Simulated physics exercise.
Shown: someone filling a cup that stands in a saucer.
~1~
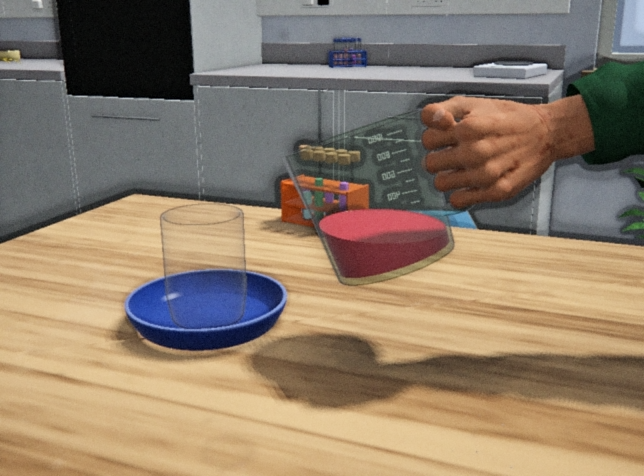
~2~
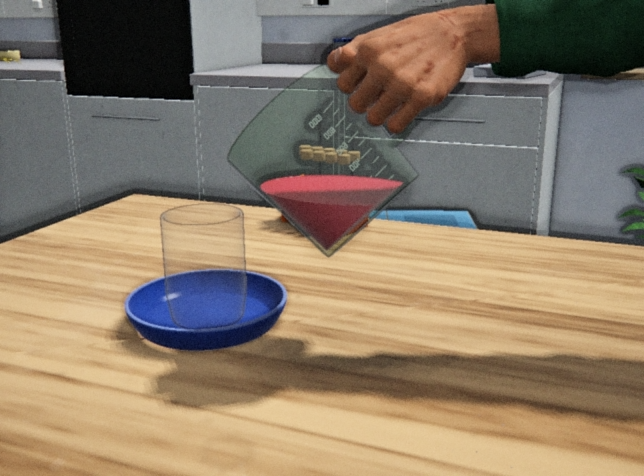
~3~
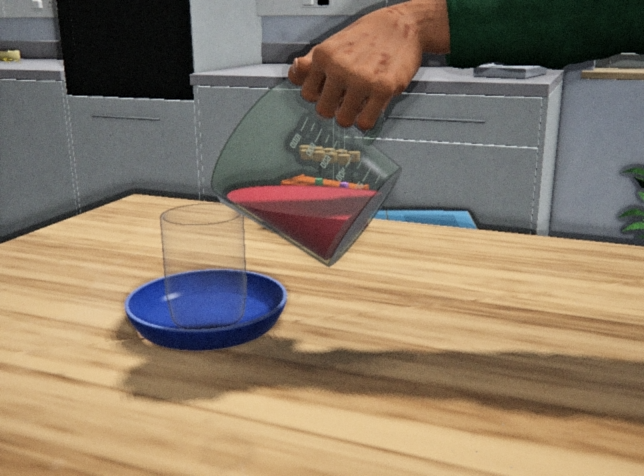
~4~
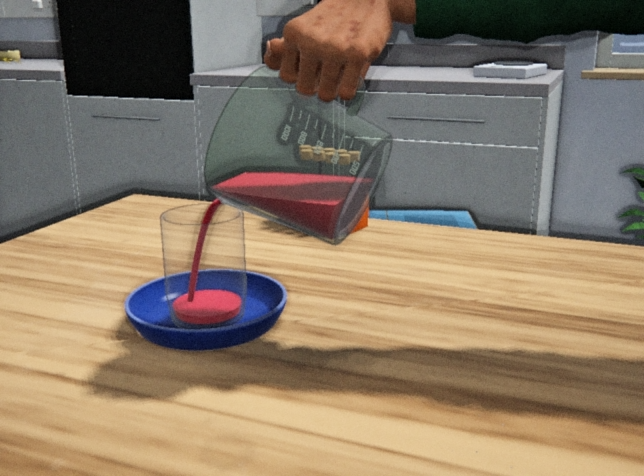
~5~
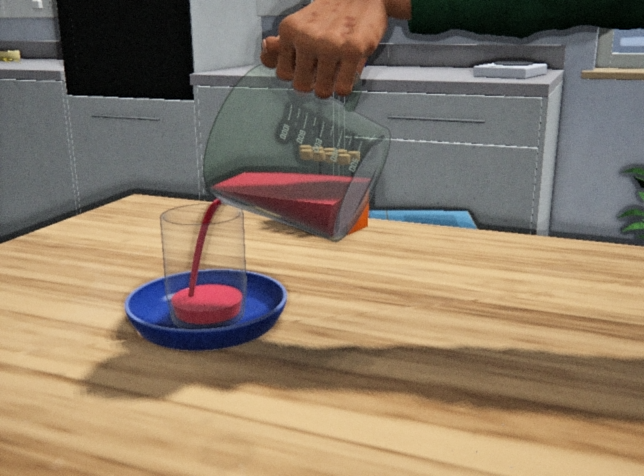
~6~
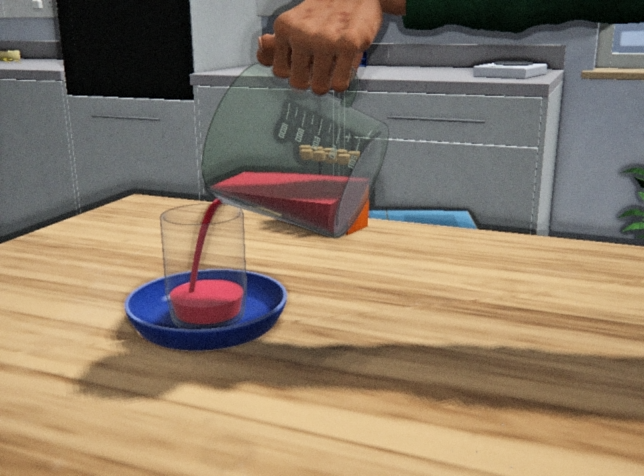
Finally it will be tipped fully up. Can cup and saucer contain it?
My prediction: No spillage whatsoever.
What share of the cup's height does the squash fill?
I'd put it at around 60 per cent.
A moment on, the cup is about a third full; the saucer is dry.
Further on, the cup is about half full; the saucer is dry.
When it is over, the cup is about two thirds full; the saucer is dry.
